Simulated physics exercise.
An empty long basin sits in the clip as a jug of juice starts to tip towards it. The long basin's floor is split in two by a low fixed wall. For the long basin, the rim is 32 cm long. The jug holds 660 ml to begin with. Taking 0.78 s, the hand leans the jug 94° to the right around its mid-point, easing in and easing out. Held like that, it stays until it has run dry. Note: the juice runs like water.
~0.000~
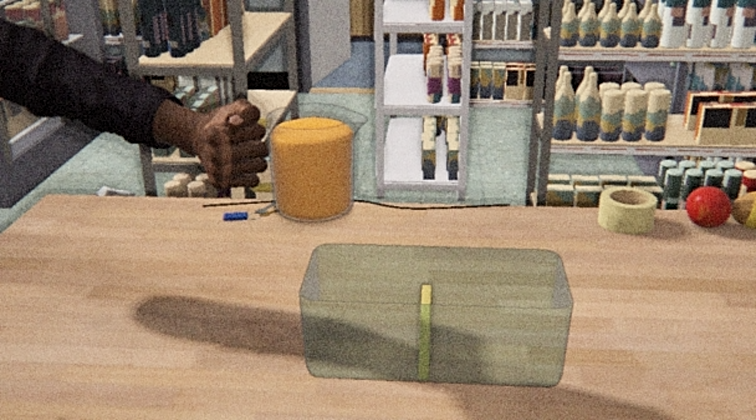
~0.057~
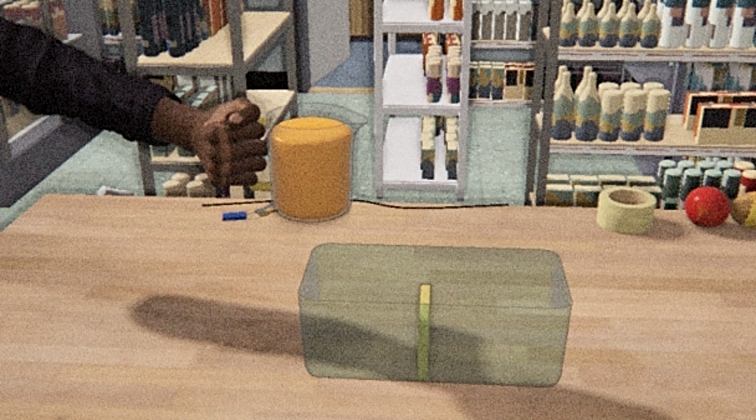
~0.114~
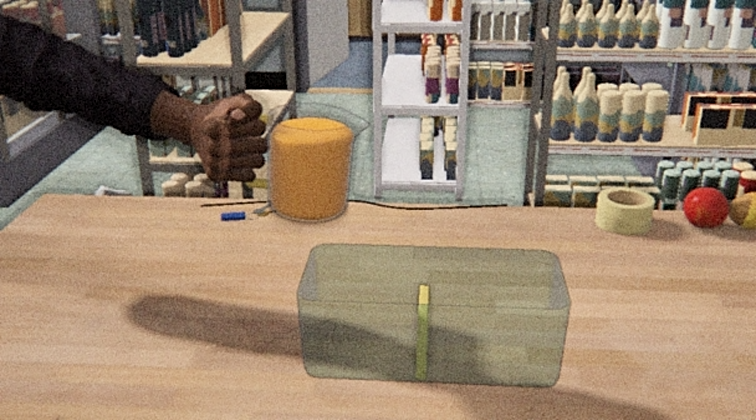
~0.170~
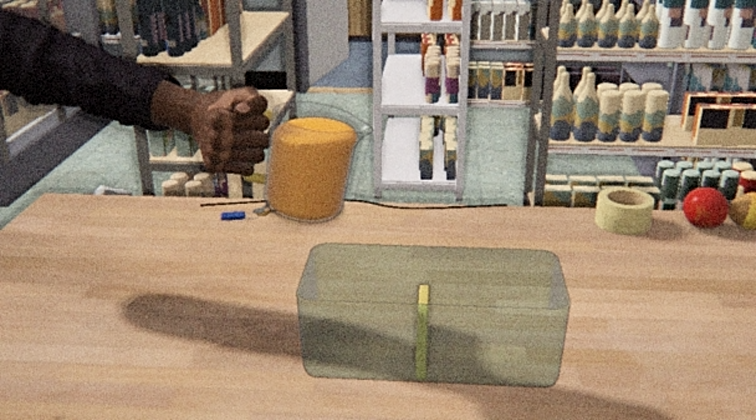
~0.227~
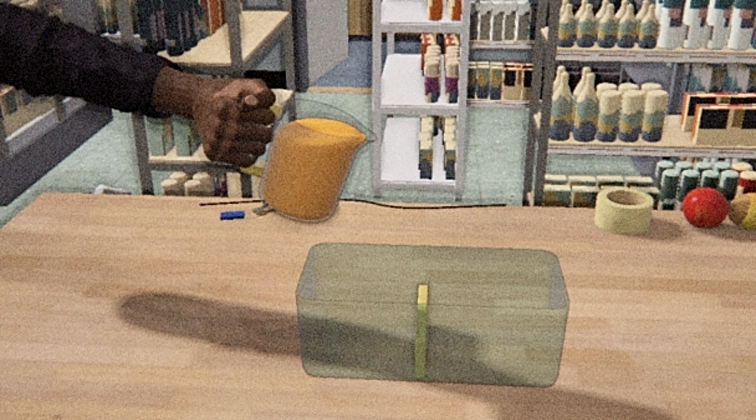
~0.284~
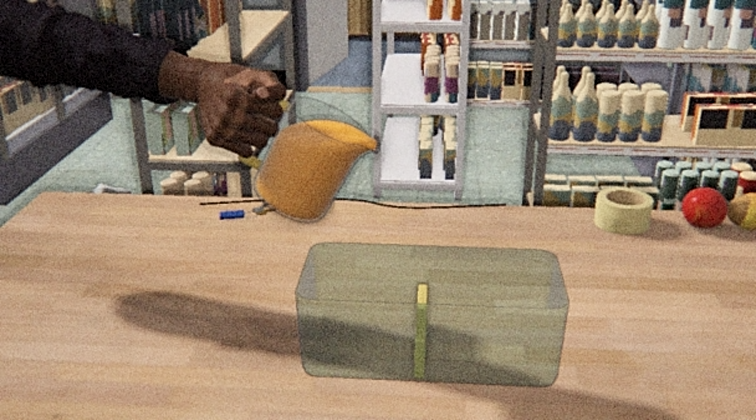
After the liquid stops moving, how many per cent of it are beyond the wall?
About 56 per cent.
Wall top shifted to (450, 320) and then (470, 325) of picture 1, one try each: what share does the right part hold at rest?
I'd put it at about 10 per cent for the first and about 5 per cent for the second.
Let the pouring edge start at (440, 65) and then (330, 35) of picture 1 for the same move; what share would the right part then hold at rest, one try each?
Result: 90 per cent, then 20 per cent.
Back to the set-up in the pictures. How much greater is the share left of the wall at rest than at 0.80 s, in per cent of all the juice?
Close to 28% of the whole.
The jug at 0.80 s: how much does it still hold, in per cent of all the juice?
Close to 28 in a hundred.
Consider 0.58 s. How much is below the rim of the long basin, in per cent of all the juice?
Estimate - around 10 in a hundred parts.
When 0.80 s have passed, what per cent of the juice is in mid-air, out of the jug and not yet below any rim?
I'd say some 20 per cent is in the air.
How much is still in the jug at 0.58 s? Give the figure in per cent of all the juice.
About 68 percent.
By 0.58 s the tilt is 80° and 69 per cent is still to pour, 1 is left of the wall and 10 right of it.
By 0.80 s the tilt is 94° and 27 per cent is still to pour, 15 is left of the wall and 39 right of it.
By 1.03 s the tilt is 94° and 9 per cent is still to pour, 29 is left of the wall and 56 right of it.
By 1.28 s the tilt is 94° and 3 per cent is still to pour, 39 is left of the wall and 56 right of it.
At rest 42 per cent lies left of the wall, 56 right of it and 1 outside.
